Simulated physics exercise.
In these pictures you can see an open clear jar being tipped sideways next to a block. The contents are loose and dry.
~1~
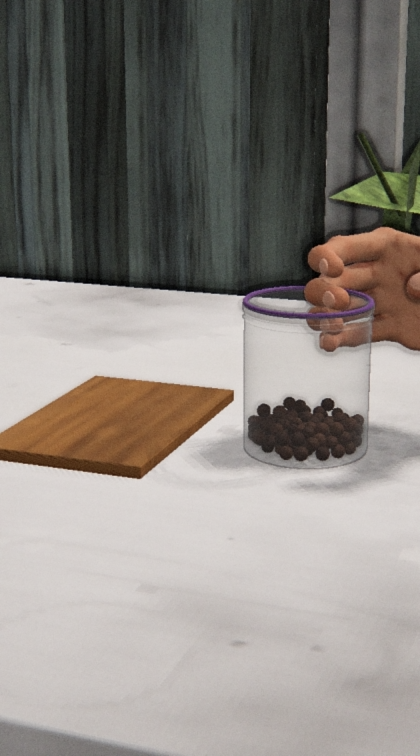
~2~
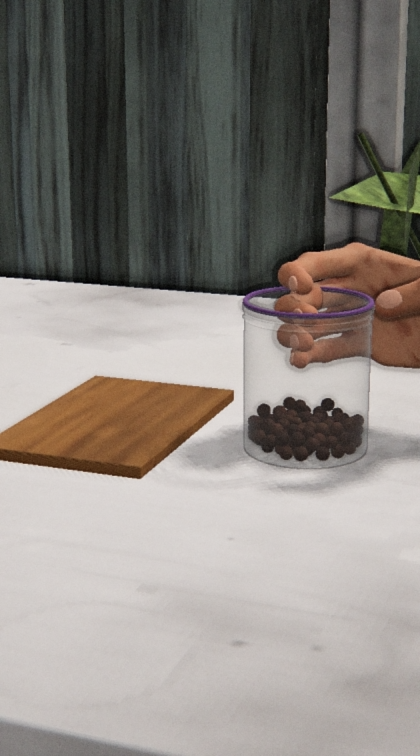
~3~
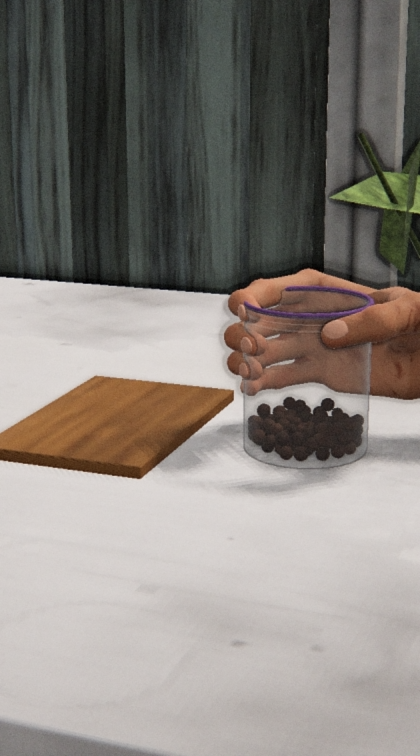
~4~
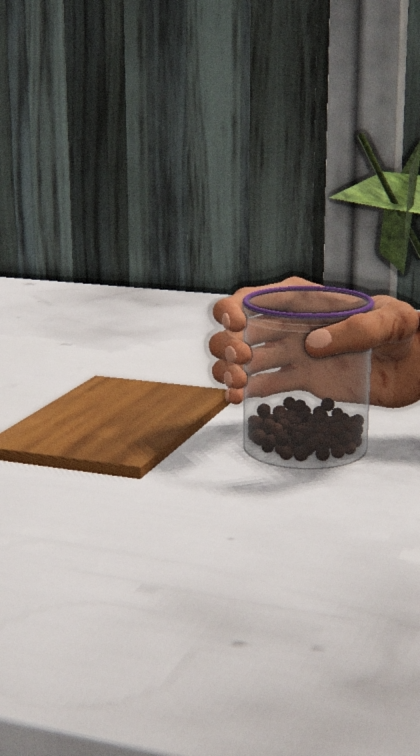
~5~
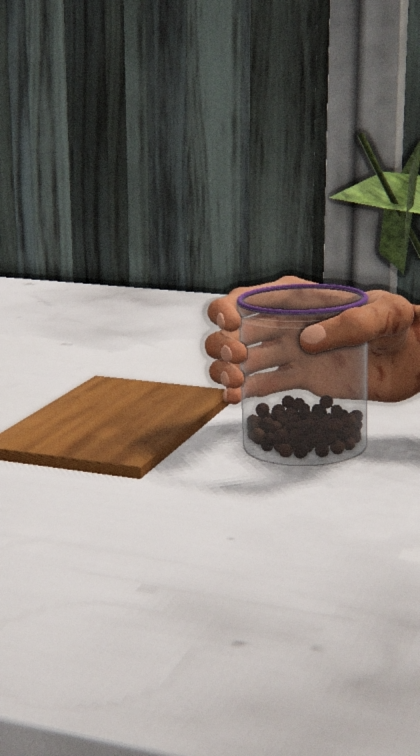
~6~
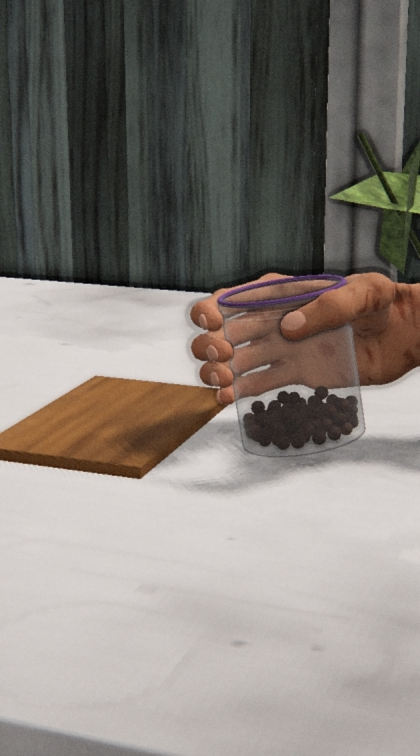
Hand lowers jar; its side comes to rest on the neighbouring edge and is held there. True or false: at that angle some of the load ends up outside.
False.
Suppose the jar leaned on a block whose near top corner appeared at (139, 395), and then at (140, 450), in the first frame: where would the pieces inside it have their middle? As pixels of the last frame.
Case 1: (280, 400); case 2: (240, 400).
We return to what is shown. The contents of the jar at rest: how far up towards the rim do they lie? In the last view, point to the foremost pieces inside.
I'd point to about (181, 406) in the last view.
Then, 0.48 s past the last view, the jar leans 35°; everything is still inside.
Then, 1.00 s past the last view, the jar leans 62°; everything is still inside.
Then, 1.61 s past the last view, the jar rests on the block at 77°; everything is still inside.
Finally, the jar rests on the block at 77°; everything is still inside.
